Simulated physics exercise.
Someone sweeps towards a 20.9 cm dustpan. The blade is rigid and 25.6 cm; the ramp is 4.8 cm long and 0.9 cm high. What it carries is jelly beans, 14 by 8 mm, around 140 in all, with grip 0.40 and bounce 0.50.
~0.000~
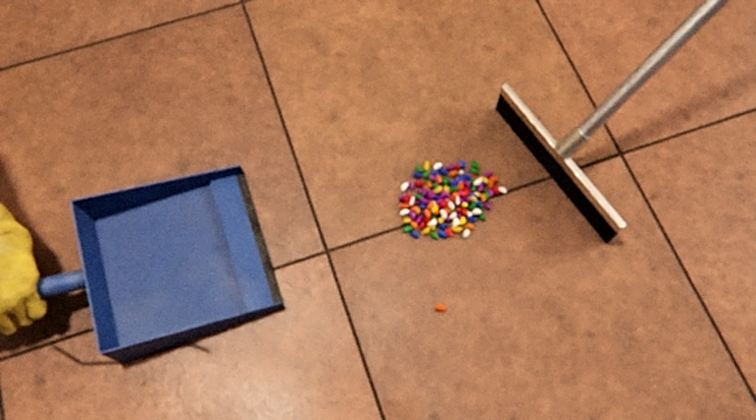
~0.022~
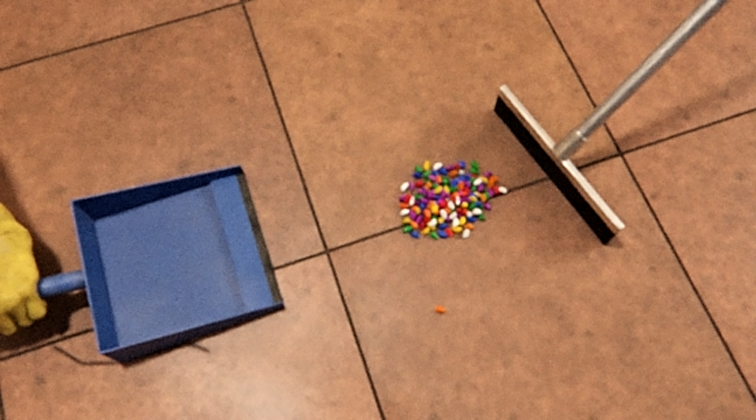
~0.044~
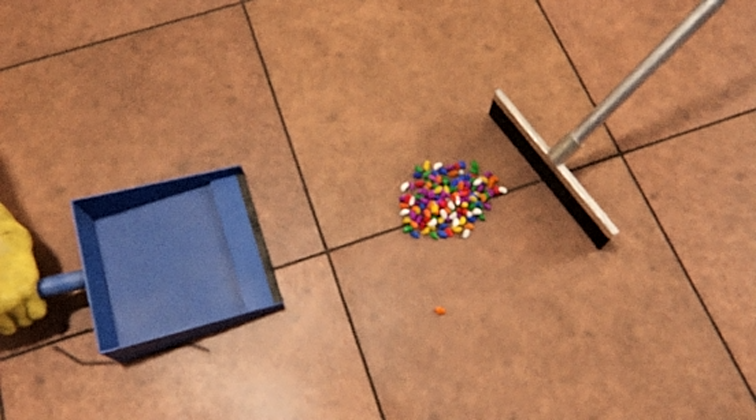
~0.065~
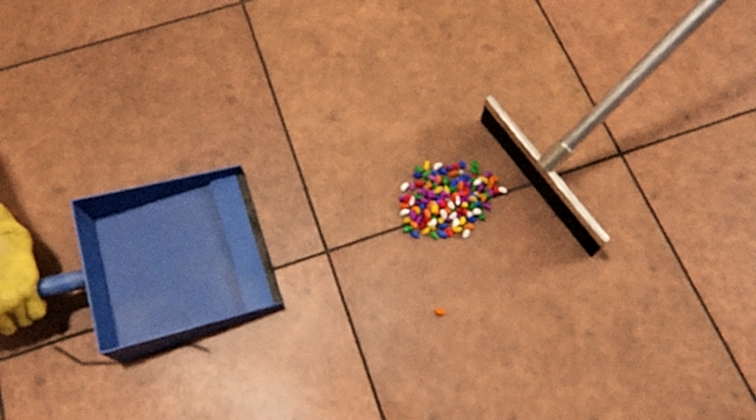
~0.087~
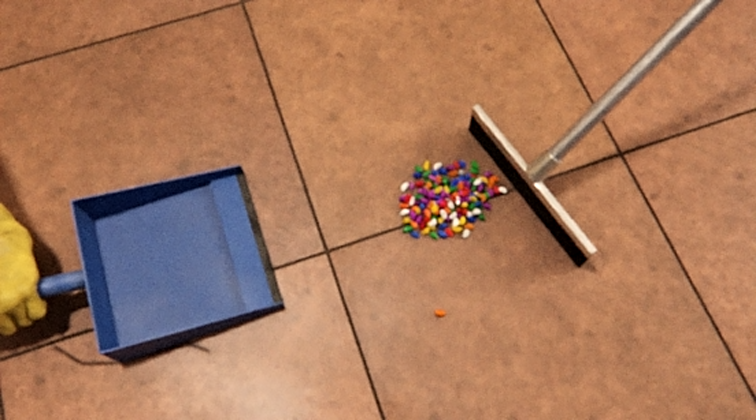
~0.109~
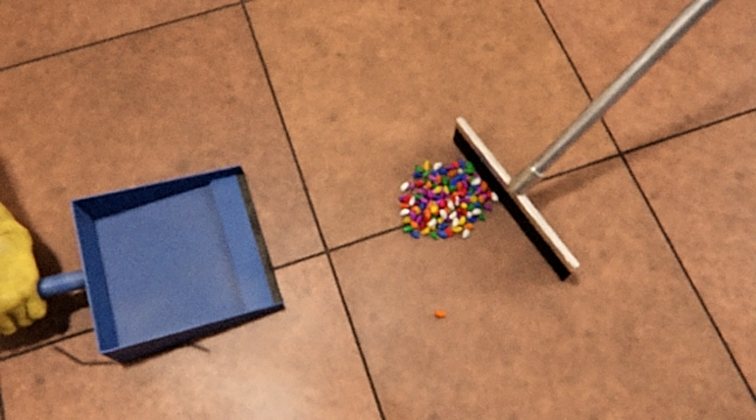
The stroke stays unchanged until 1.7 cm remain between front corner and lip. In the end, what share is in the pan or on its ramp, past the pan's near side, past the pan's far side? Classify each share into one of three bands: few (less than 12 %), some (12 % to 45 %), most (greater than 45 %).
Classification: Pan - some, near side - most, far side - few.
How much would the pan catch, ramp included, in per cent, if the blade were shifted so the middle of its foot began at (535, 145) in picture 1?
30 per cent, roughly.
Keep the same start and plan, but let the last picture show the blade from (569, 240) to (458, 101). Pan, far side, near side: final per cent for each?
Final per cent - pan 40, far 0, near 30.
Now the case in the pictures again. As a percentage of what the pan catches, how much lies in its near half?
Estimate: Close to 80 %.
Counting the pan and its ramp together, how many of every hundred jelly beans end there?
Around 20 in a hundred.
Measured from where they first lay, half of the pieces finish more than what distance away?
Median: Approx. 44 cm.
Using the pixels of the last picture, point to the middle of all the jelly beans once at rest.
I'd put it at about (200, 382).
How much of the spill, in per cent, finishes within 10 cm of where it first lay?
Roughly 0 in a hundred.
After 0.23 s, middle of the blade 17 cm from the lip; 0 % over the lip, far side 0 %, near side 30 %.
Then, at 0.31 s, middle of the blade 7 cm from the lip; 0 % over the lip, far side 0 %, near side 50 %.
After 0.52 s, middle of the blade 5 cm from the lip; 25 % over the lip, far side 5 %, near side 55 %.
By 2.6 s all is still; pan 20 %, near side 55 %, far side 5 %, in front of the lip or behind the blade 20 %.
